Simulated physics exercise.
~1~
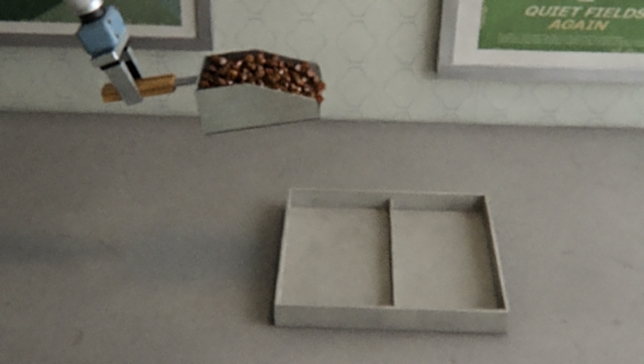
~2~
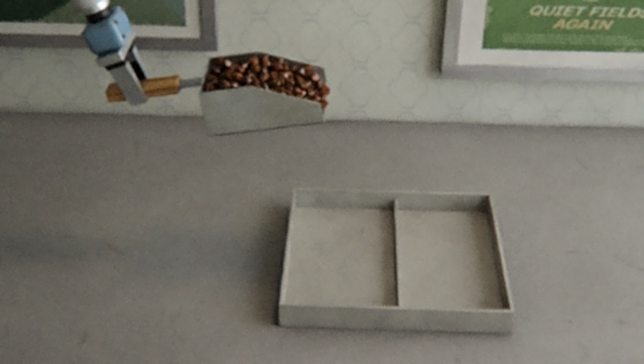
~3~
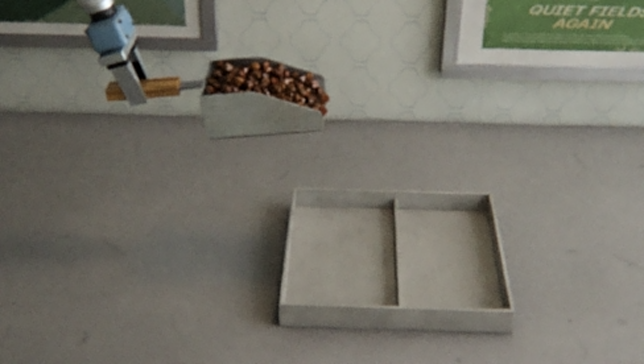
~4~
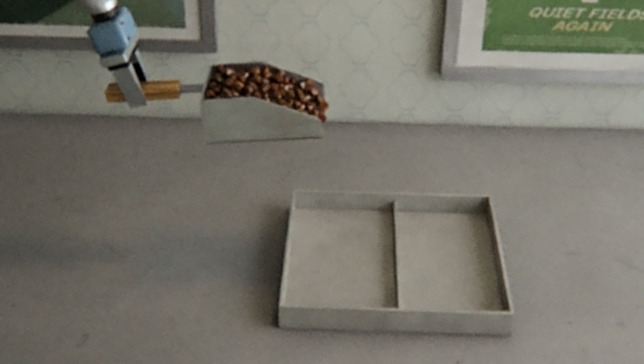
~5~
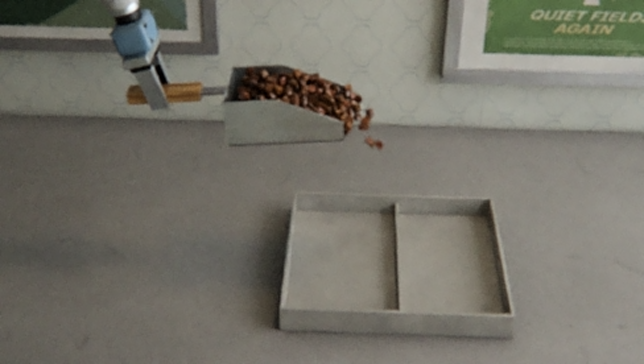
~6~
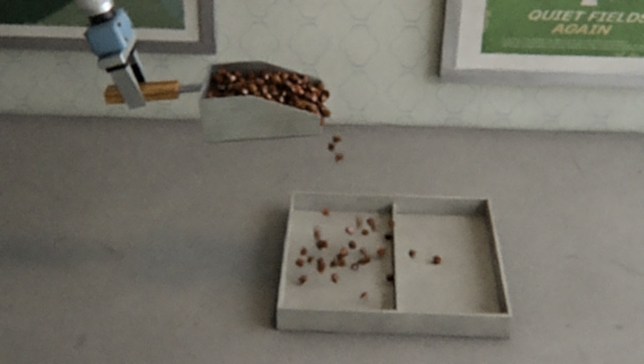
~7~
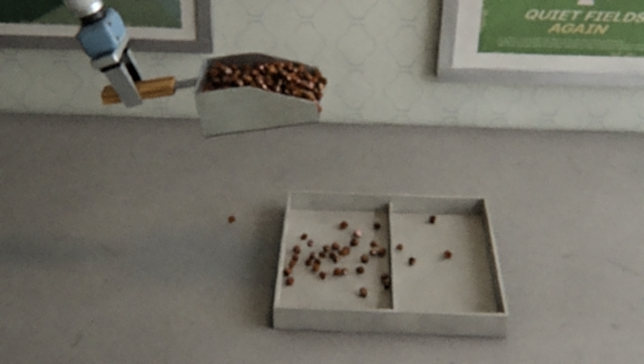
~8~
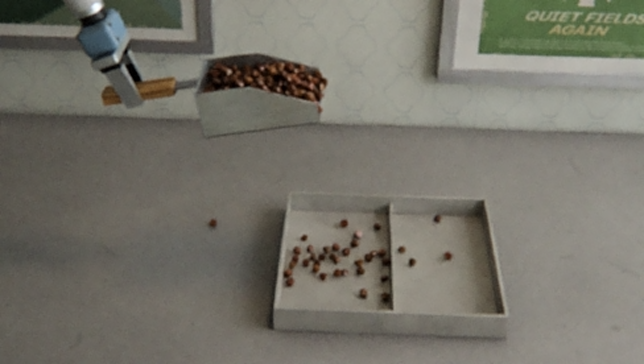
A scoop jerks right and back, spilling some brown pellets mostly into the tray's left part.
